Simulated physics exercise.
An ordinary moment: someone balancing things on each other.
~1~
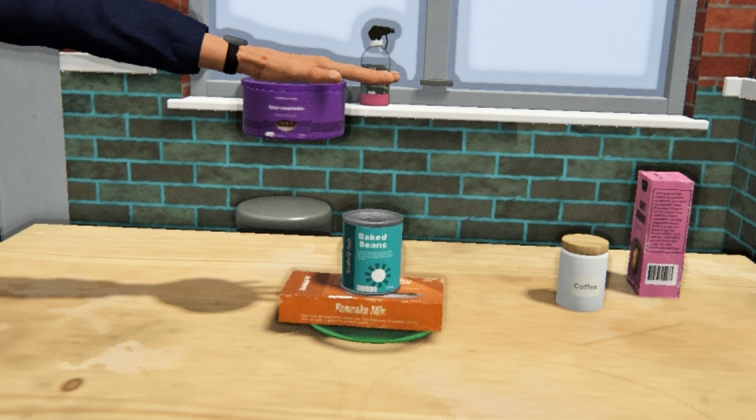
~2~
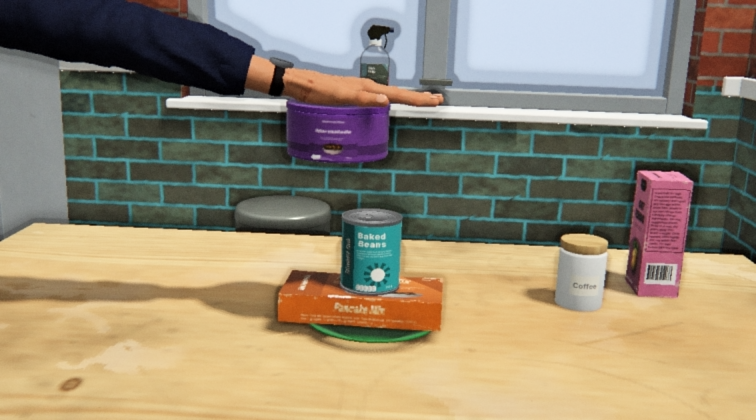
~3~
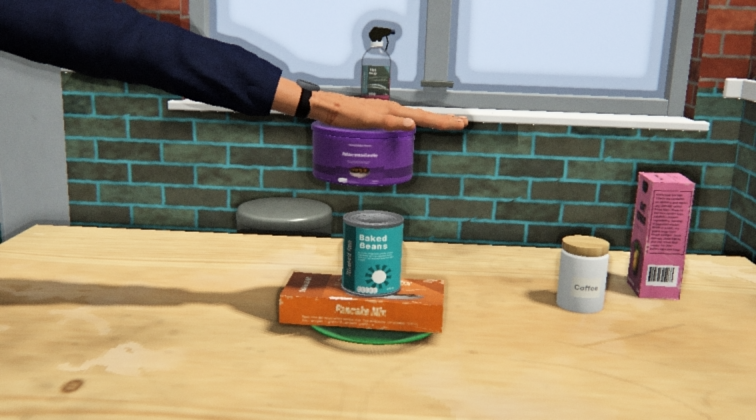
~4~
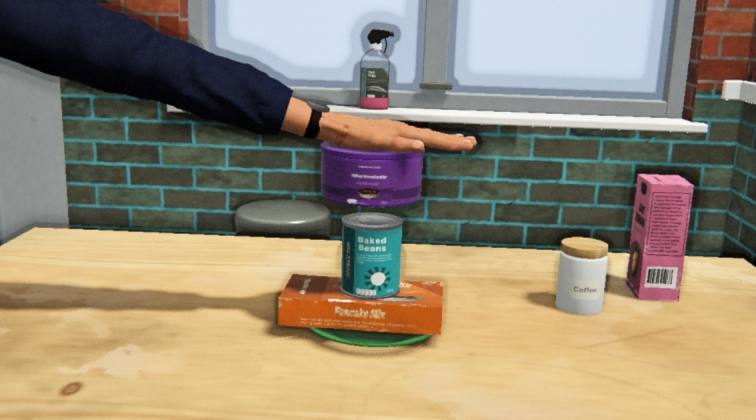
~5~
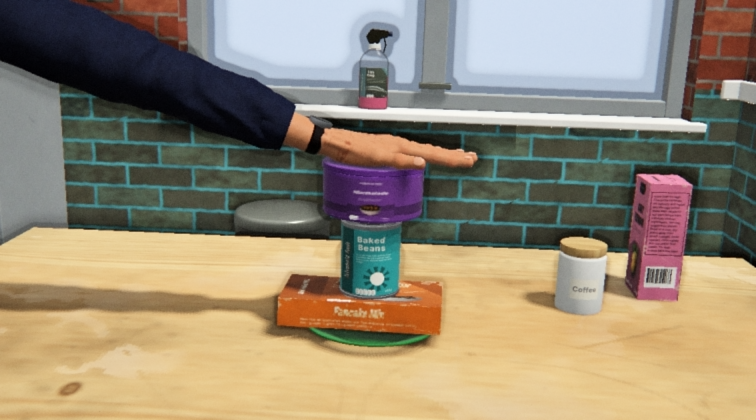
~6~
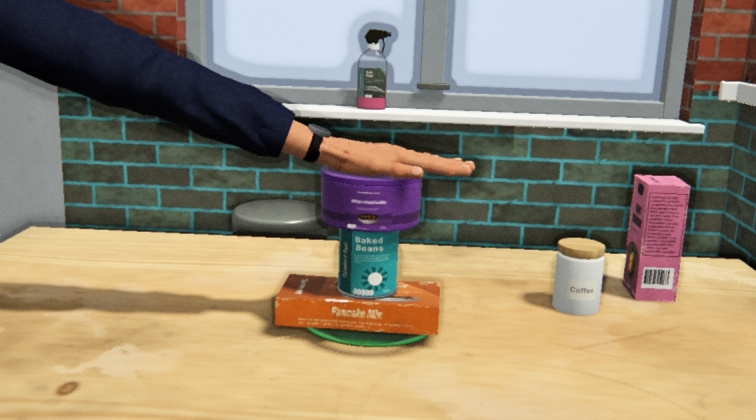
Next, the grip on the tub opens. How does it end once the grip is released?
Stays standing.
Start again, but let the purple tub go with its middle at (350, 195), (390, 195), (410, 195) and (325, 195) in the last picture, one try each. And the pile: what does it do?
Case one: Stable. Case two: Stable. Case three: Falls over. Case four: Falls over.
Then, 0.90 s on from there, no change.
Then, 2.00 s on from there, purple tub resting near (371, 196).
In the end, all 6 unmoved. At the end, from the last picture's camera, purple tub near (371, 196). The pile stays up.
